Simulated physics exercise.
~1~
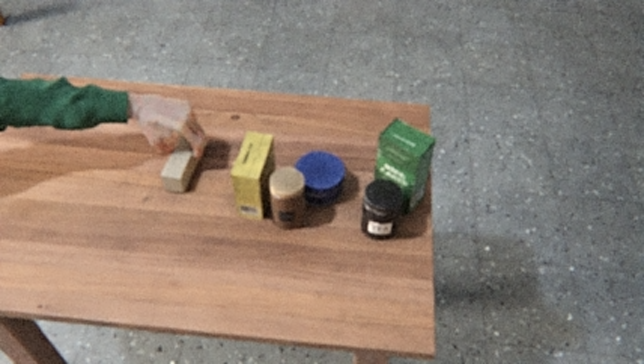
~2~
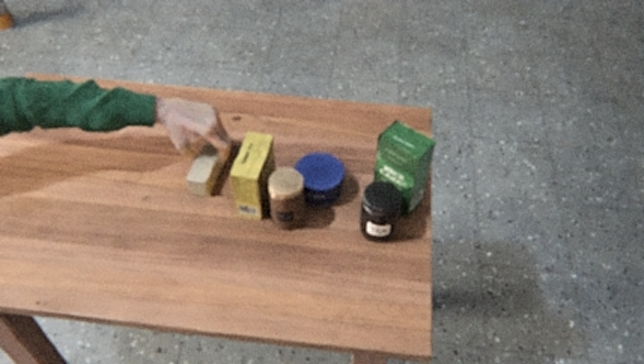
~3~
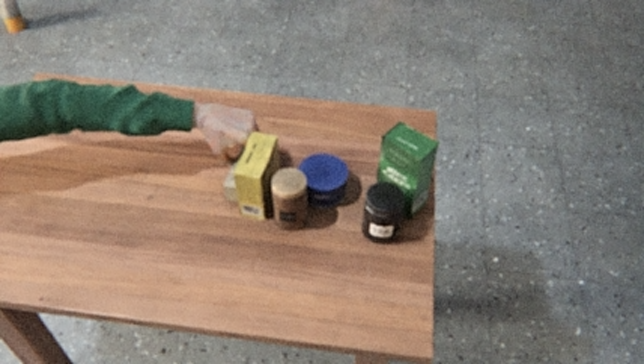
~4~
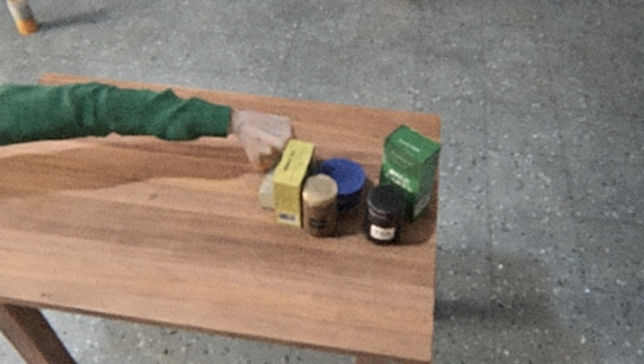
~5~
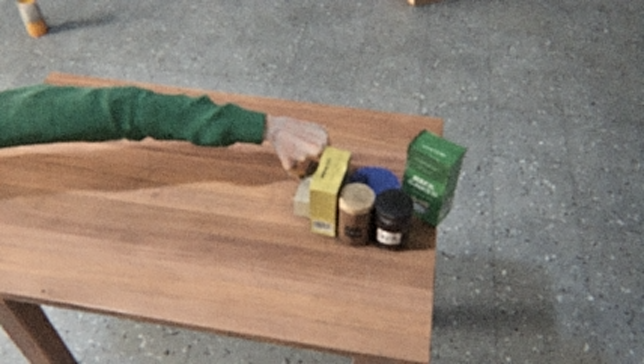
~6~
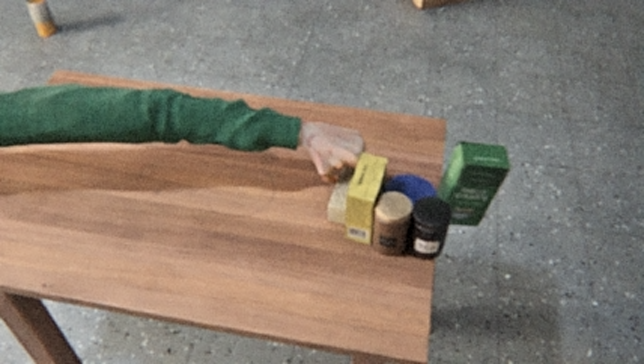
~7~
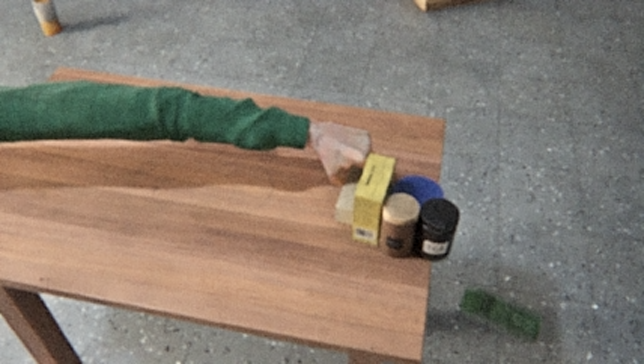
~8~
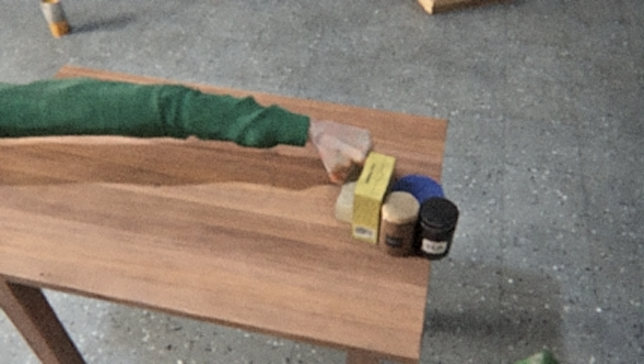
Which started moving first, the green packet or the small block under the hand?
The small block under the hand started moving first, and the green packet only began to shift later, once the other things had been pushed along towards it.
